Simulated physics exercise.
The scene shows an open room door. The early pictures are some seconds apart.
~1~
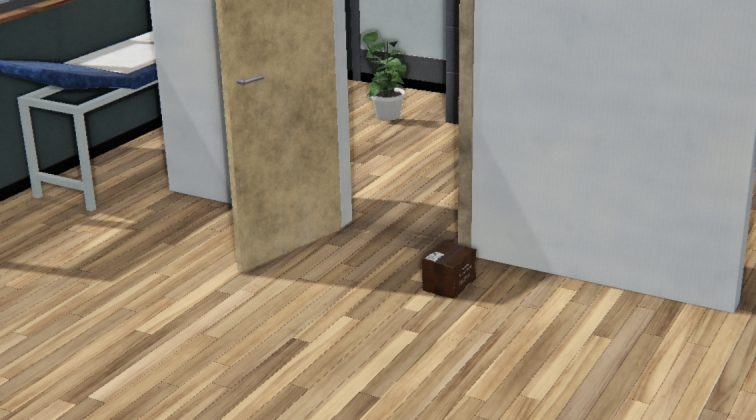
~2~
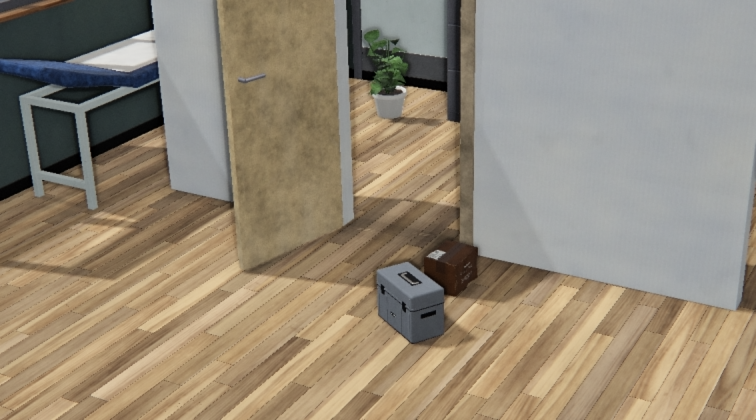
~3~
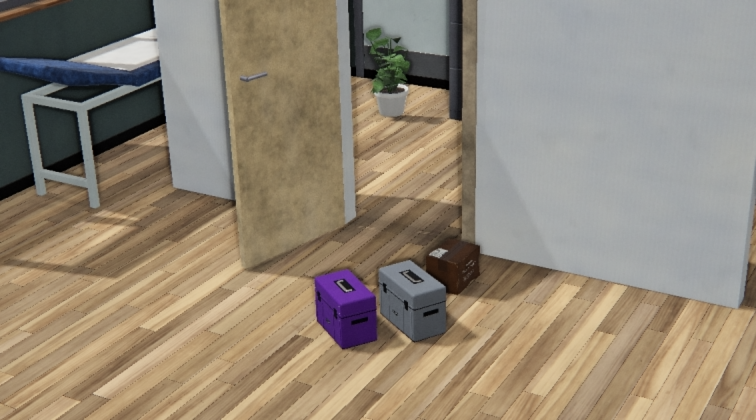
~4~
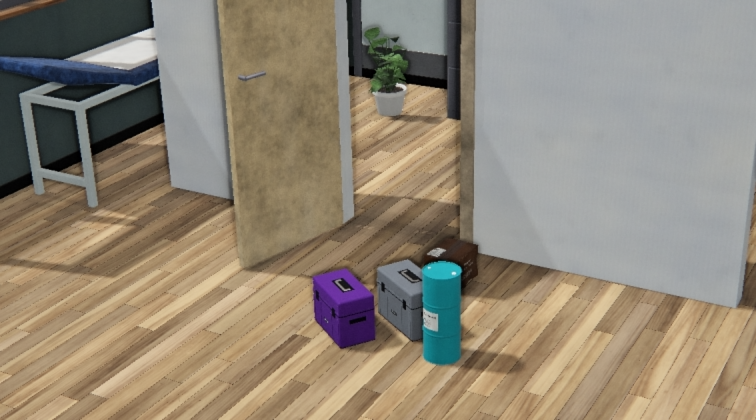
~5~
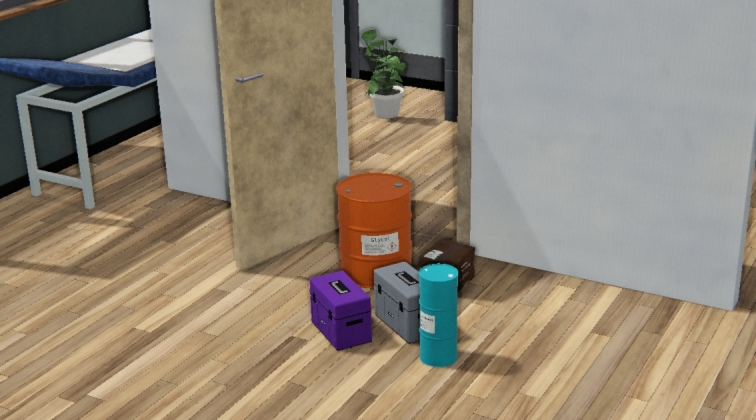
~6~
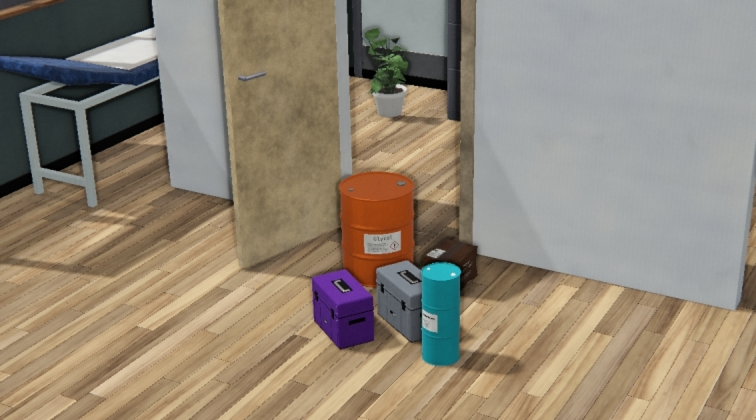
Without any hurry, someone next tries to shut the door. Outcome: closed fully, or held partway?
What happens is the door falls short of the frame.
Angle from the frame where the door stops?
Open angle: About 60°.
Then, 0.60 s after the last picture, door at 87°.
Then, 0.90 s after the last picture, door at 67°.
At rest, door at 59°; all 5 in place. Seen from the same camera at the end, orange drum near (380, 229).
